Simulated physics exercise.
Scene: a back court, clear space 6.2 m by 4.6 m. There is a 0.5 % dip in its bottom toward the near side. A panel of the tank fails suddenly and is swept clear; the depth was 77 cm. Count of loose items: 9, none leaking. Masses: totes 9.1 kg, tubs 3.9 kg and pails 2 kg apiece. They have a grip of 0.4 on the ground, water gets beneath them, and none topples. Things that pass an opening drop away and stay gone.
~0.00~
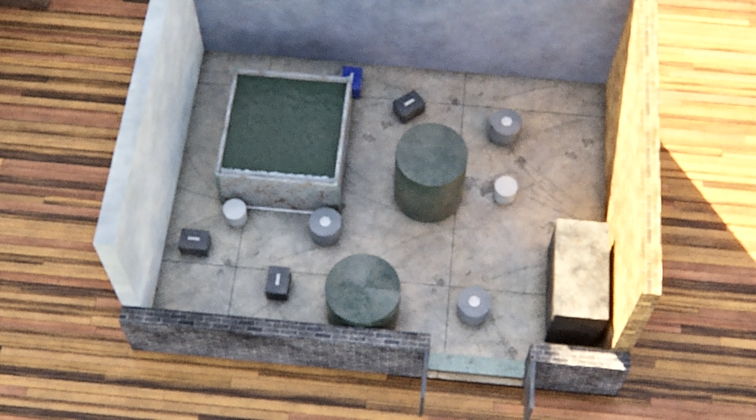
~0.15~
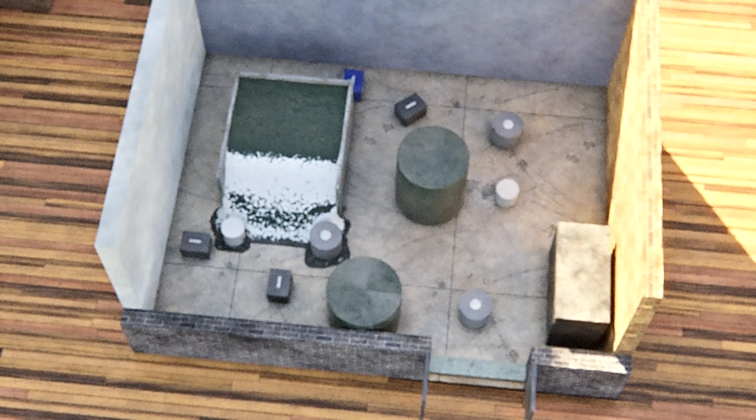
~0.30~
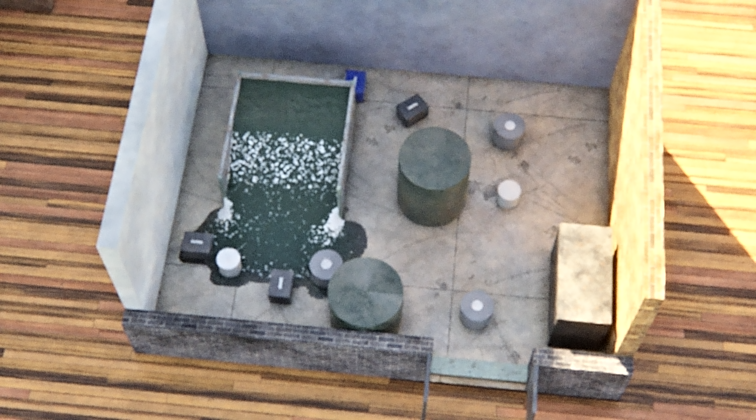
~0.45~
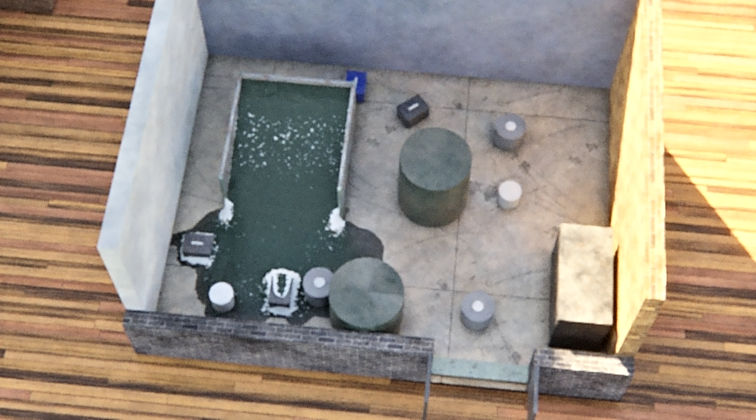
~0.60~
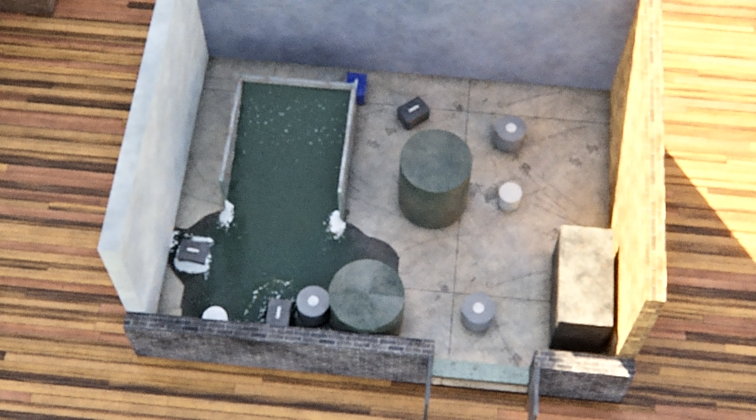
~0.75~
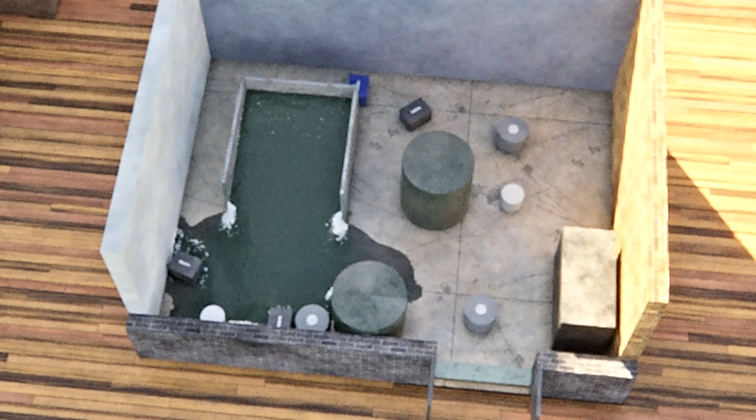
Dark green water bursts from the open near side of a square tank at the left of a walled court, seen from high above on a striped wooden floor. Around it stand two green cylinders, grey and white tubs, small dark boxes, a blue tote behind and a tan block at right. White froth spreads forward, the water pools along the near wall, and nearby tubs and boxes shift while the rest stay put.
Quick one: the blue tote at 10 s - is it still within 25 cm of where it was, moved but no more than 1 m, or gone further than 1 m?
Gone further than 1 m.
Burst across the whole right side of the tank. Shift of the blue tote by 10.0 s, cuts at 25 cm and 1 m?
So the blue tote keeps its position.
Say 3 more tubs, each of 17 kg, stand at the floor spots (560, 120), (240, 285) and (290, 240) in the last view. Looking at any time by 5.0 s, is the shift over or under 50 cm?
Going one by one: Not far enough, too far, too far.
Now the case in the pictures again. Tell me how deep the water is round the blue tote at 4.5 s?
Depth: About 10 cm.
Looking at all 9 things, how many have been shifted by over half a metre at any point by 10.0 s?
The answer here is 9.
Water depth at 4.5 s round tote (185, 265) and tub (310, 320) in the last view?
Depth approx. 15 cm / 9 cm.
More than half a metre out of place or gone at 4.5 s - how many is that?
I make it 6.
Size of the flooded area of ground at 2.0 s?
Around 12.0 m2 of it.
After 2.0 s the blue tote is near (358, 86), 0.0 m from its start, aground; 0 of 9 are out; 4 afloat.
After 4.5 s the blue tote is near (398, 85), 0.6 m from its start, afloat; 0 of 9 are out; 5 afloat.
After 7.0 s the blue tote is near (590, 105), 3.5 m from its start, afloat; 1 of 9 are out; 7 afloat.
After 10.0 s the blue tote is near (597, 179), 3.8 m from its start, afloat; 1 of 9 are out; 8 afloat.
